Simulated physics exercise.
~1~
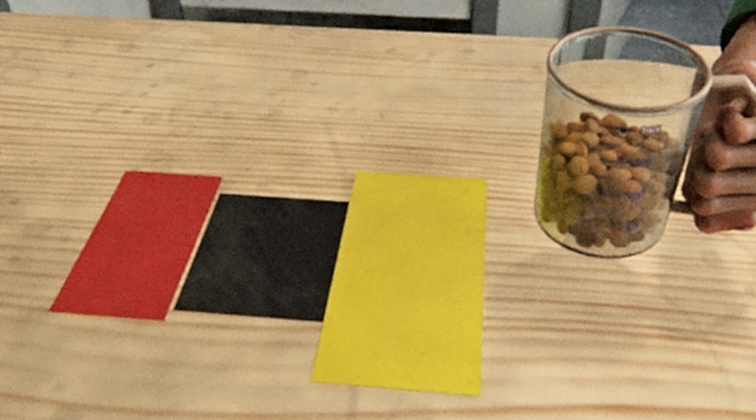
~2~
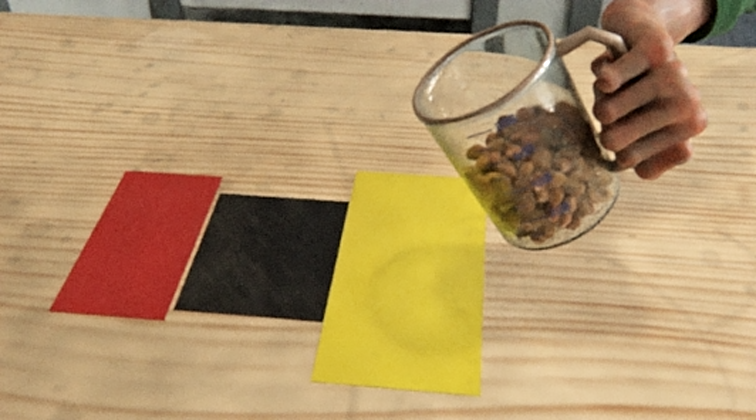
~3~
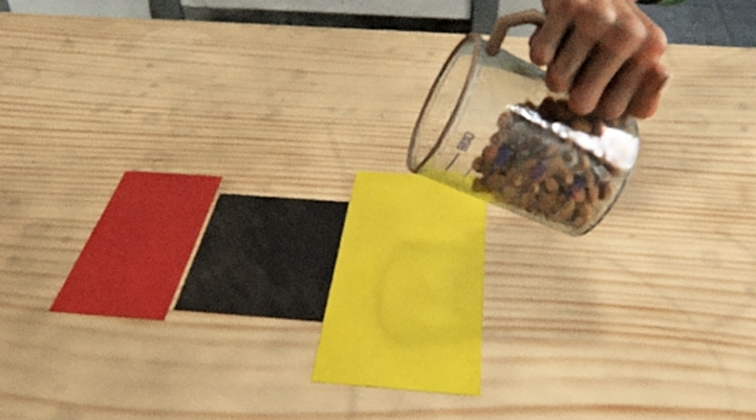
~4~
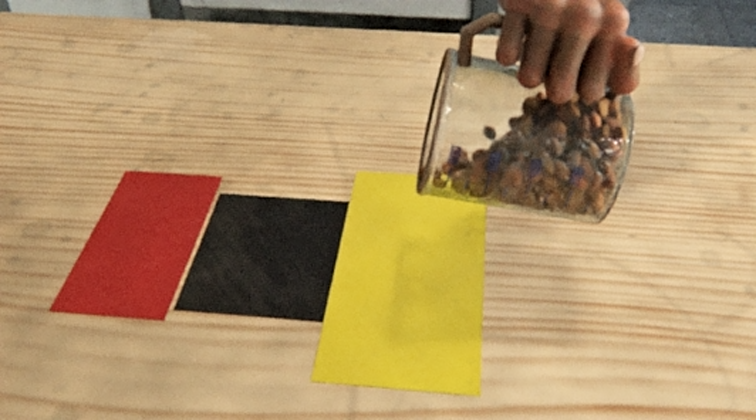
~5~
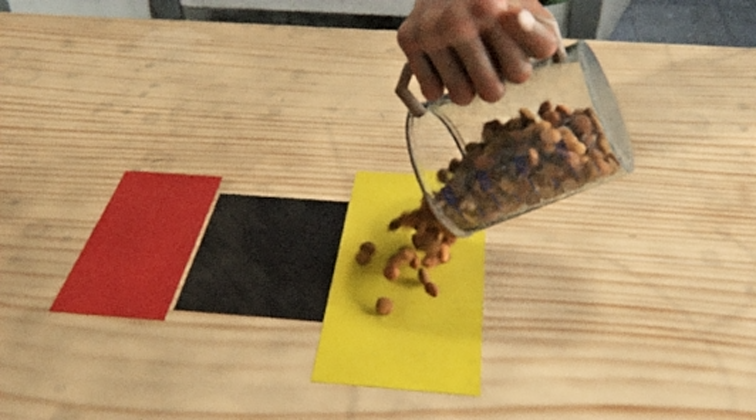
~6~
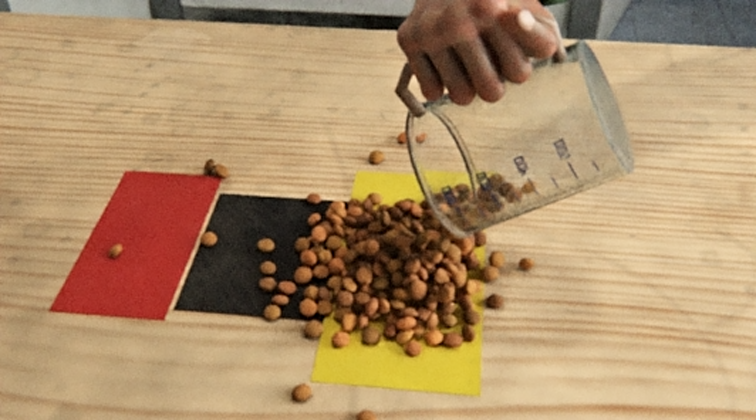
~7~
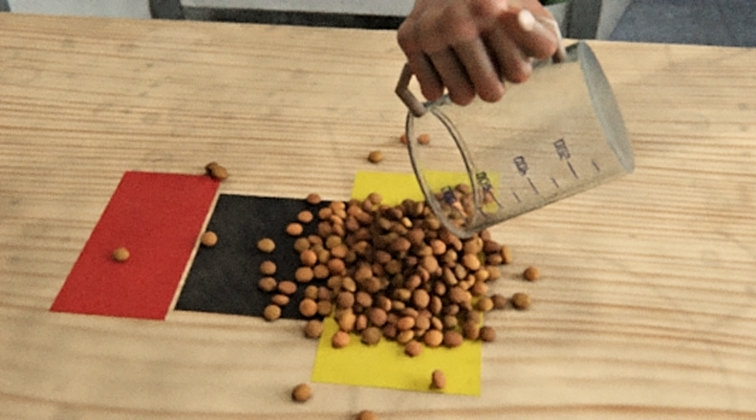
A hand tips a clear jug and pours brown kibble mostly onto the yellow mat.
